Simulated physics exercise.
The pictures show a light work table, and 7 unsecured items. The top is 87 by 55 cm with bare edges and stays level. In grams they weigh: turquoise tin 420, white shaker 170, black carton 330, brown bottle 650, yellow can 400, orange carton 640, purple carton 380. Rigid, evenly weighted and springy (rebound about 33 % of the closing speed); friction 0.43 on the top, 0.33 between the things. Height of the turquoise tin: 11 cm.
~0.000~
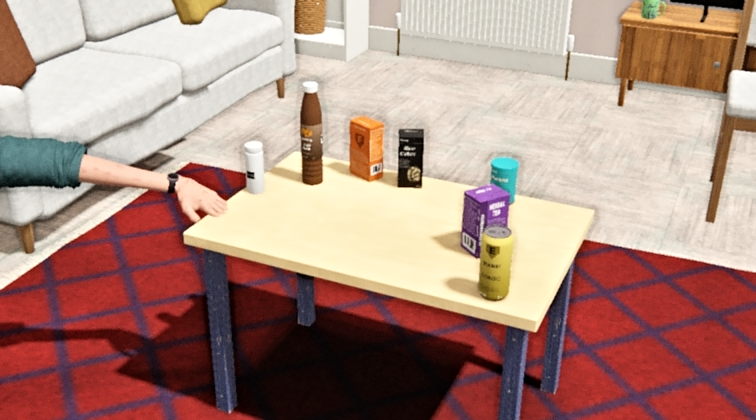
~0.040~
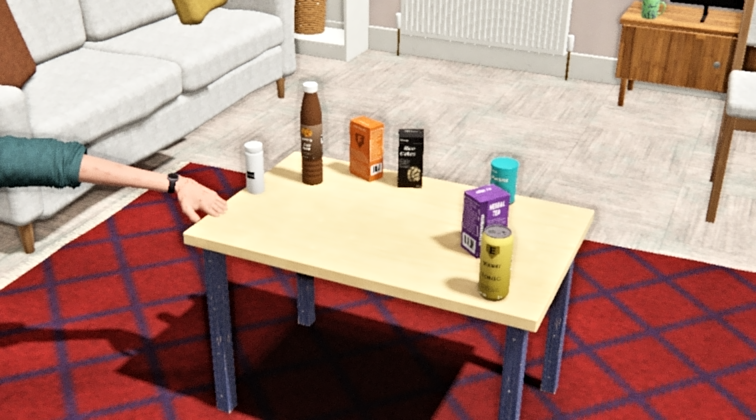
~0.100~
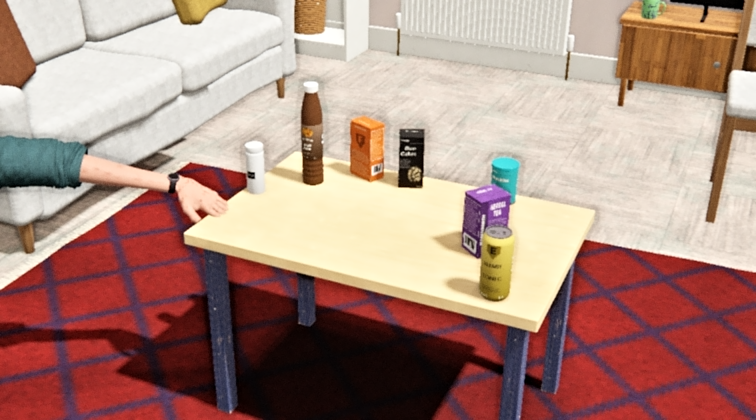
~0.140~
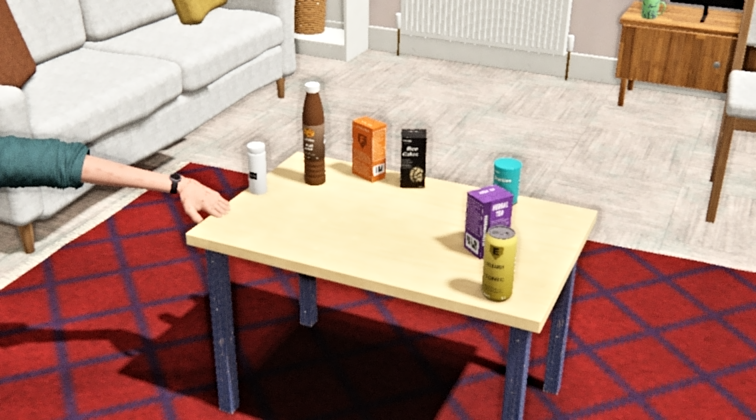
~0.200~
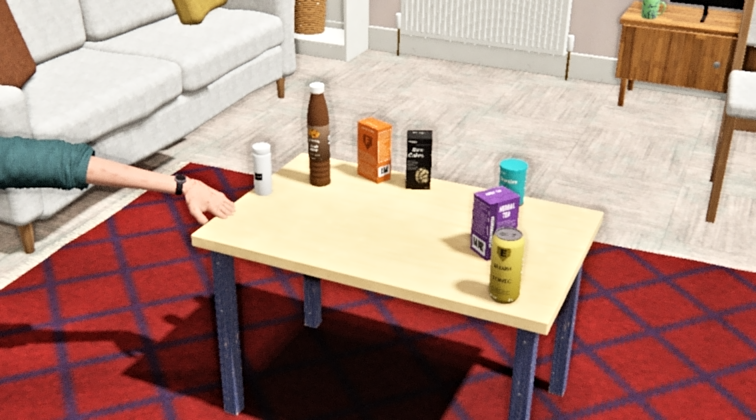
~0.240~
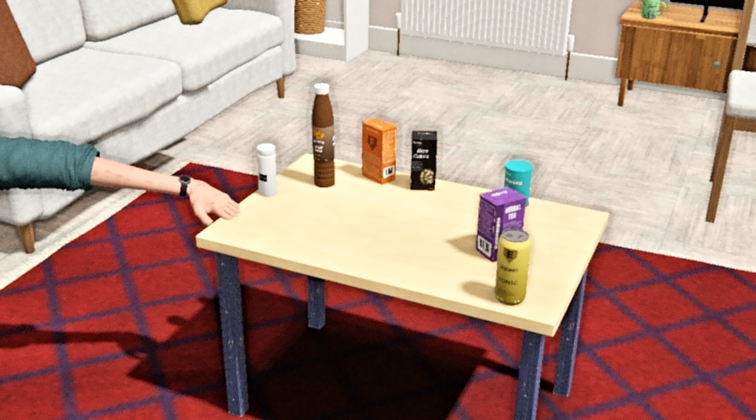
In a living room, a hand nudges a light table holding seven items slightly right.
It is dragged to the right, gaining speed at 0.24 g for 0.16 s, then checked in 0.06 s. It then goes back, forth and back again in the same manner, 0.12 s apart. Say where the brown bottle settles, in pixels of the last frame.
It ends at about (364, 183).
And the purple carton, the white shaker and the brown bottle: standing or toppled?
The purple carton is still upright; the white shaker falls over; the brown bottle topples.
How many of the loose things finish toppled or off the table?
2 of them.
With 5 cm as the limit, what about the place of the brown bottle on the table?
The brown bottle leaves its spot.
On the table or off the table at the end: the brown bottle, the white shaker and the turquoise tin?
The brown bottle is still on the table; the white shaker finishes off the table; the turquoise tin is still on the table.
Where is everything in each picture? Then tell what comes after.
Brown bottle (311, 134); turquoise tin (503, 182), in the first frame.
Black carton (411, 158); yellow can (496, 264), in the second frame.
Orange carton (367, 149); purple carton (486, 221), in the third frame.
Table along by 1 cm; turquoise tin (506, 182); white shaker (257, 169), in the fourth frame.
Table along by 2 cm; black carton (419, 160); yellow can (506, 266), in the fifth frame.
Table along by 4 cm; brown bottle (323, 136); orange carton (379, 151), in the sixth frame.
After 0.74 s, brown bottle on its side near (365, 182); white shaker 17° off upright.
After 1.14 s, table along by 4 cm; white shaker now off the table; brown bottle on its side near (379, 186).
In the end (2.0 s), off the table, white shaker; toppled on the table, brown bottle; the other 5 under 5 cm from the start. At the end, from the last picture's camera, brown bottle near (364, 183).
